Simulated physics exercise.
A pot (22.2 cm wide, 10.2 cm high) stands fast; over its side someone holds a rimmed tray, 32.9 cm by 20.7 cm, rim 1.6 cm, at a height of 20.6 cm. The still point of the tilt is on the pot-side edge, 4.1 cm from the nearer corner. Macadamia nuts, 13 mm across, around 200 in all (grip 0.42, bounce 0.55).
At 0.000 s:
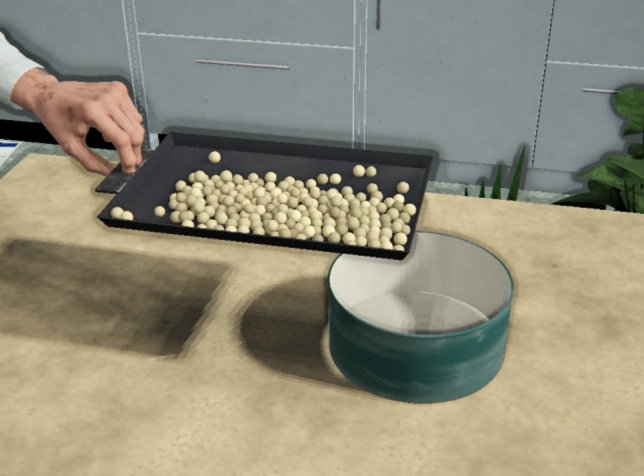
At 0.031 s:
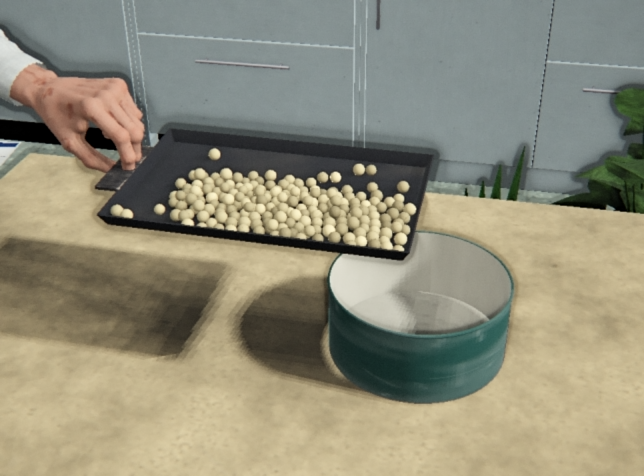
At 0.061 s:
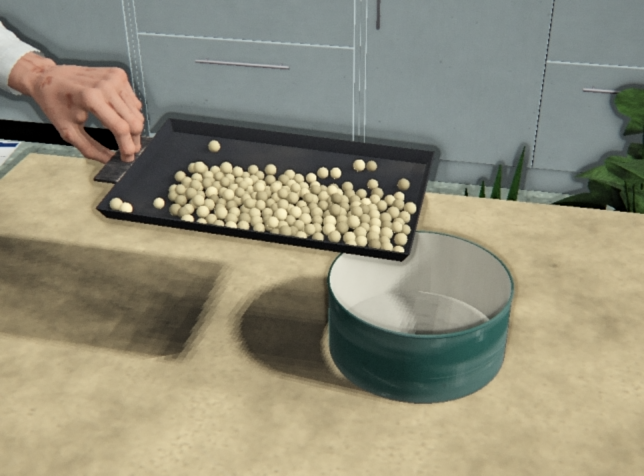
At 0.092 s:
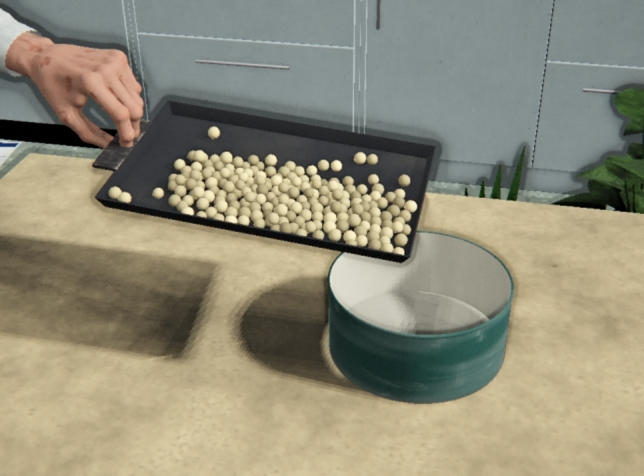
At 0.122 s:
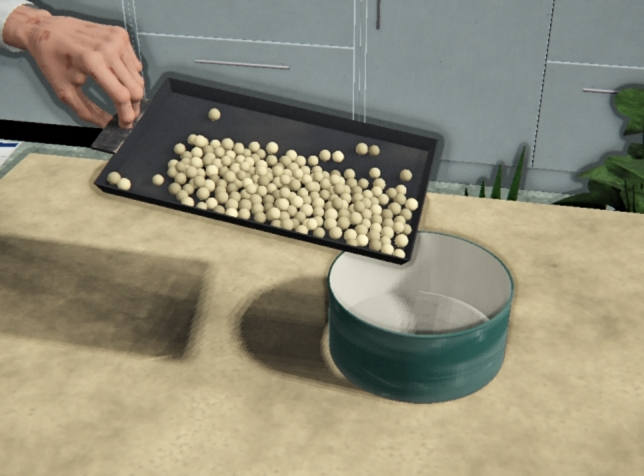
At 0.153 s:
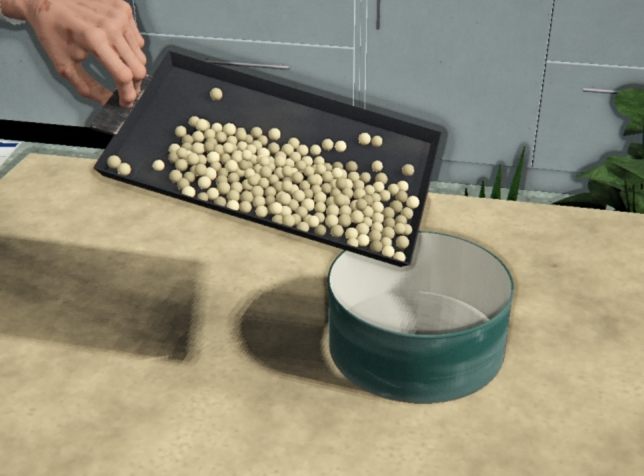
A hand raises the left end of a dark tray of round nuts, tilting it steadily.
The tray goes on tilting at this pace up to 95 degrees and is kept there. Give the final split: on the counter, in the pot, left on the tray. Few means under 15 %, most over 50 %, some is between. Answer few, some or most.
Counter most, pot few, tray few.
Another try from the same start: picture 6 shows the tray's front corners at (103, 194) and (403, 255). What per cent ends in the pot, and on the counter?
Pot 0, counter 100.
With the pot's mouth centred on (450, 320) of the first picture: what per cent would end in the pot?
About 55 per cent.
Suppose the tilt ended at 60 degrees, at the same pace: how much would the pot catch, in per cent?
Then about 0 per cent.
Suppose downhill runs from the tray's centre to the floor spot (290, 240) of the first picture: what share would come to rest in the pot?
About 0 per cent.
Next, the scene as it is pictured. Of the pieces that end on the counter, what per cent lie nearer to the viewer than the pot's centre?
Some 100 per cent.
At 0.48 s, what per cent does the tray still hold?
About 80 per cent.
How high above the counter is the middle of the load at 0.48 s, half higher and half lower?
Some 26 cm.
Then, at 0.35 s, tilt 59 degrees; the tray holds 100 %, the pot 0 %.
After 0.48 s, tilt 86 degrees; the tray holds 80 %, the pot 0 %.
After 0.73 s, tilt 95 degrees; the tray holds 0 %, the pot 0 %.
At rest (1.9 s), counter 100 %, pot 0 %, tray 0 %.
